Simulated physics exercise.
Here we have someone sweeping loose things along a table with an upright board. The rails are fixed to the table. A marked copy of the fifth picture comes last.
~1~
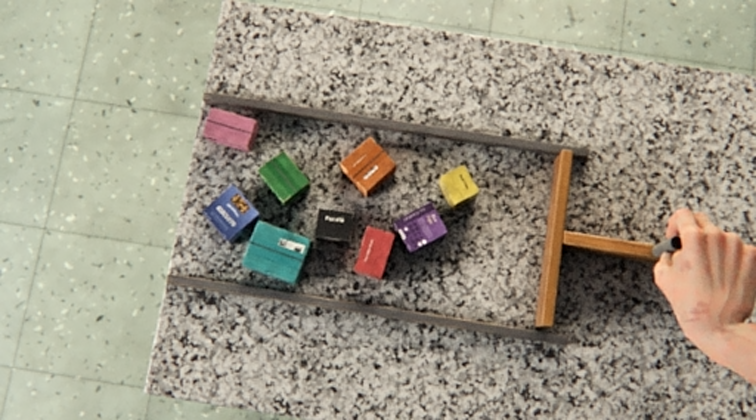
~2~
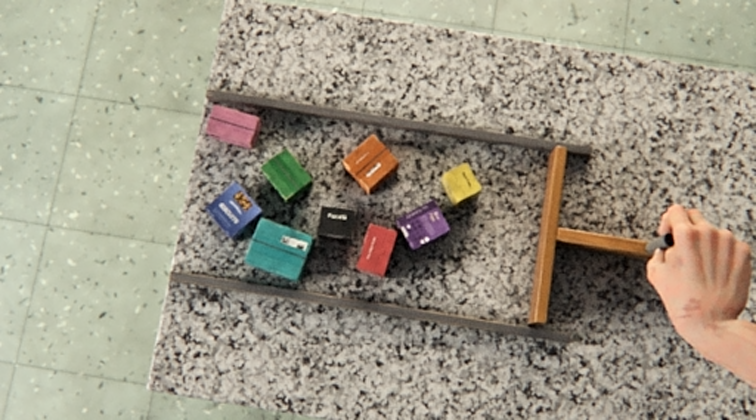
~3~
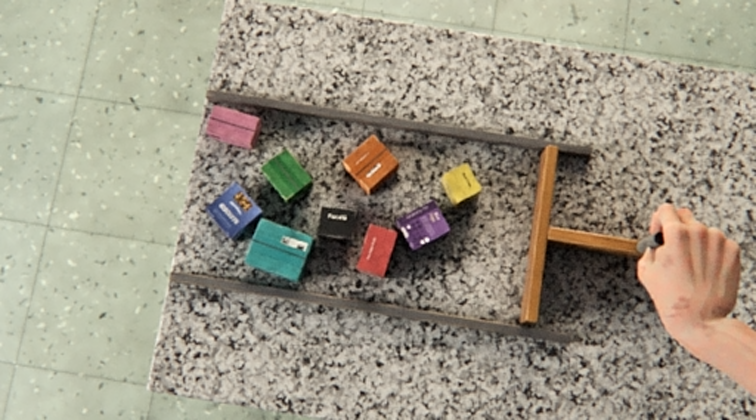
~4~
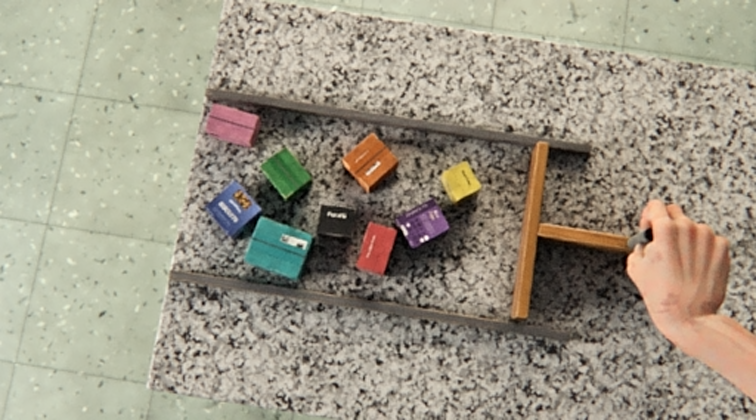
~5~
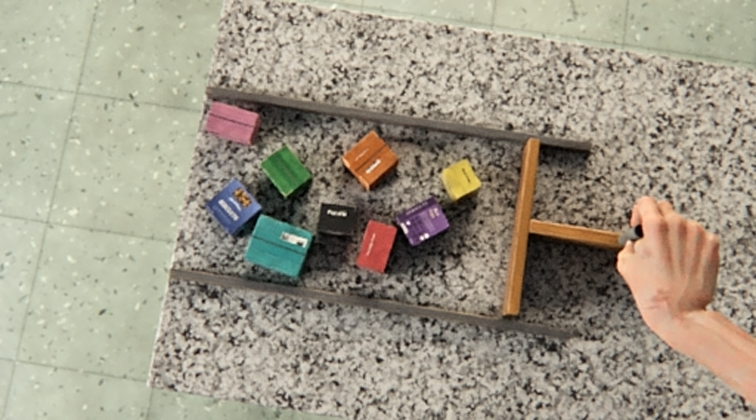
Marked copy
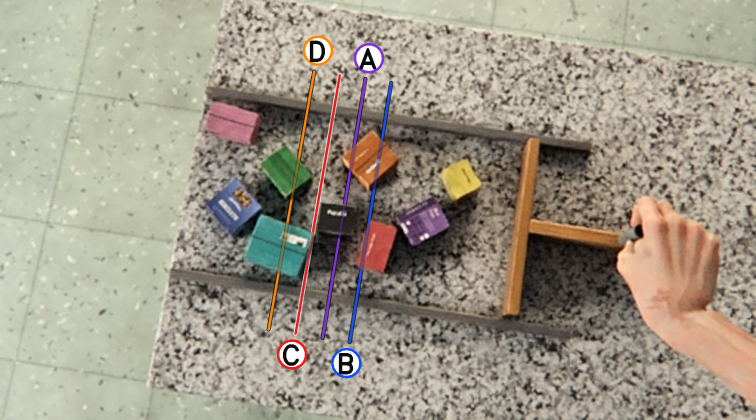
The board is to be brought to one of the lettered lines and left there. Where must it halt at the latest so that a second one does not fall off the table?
At D, and not beyond.
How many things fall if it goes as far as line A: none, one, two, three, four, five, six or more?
By then, none.
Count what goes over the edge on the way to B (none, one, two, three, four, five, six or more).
By then, none.
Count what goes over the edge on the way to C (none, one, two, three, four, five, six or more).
By then, none.
On the copy, A at (345, 205); B at (371, 209); C at (318, 201); D at (292, 197).
On D. First, board (441, 212); yellow packet (426, 170); red packet (369, 250).
Then, board (358, 200); blue packet (231, 206); green box (277, 172).
Finally, board (294, 190); blue packet (187, 197); pink box (211, 120); none fallen.
By contrast, A is within the limit but short; B is within the limit but short; C is within the limit but short.
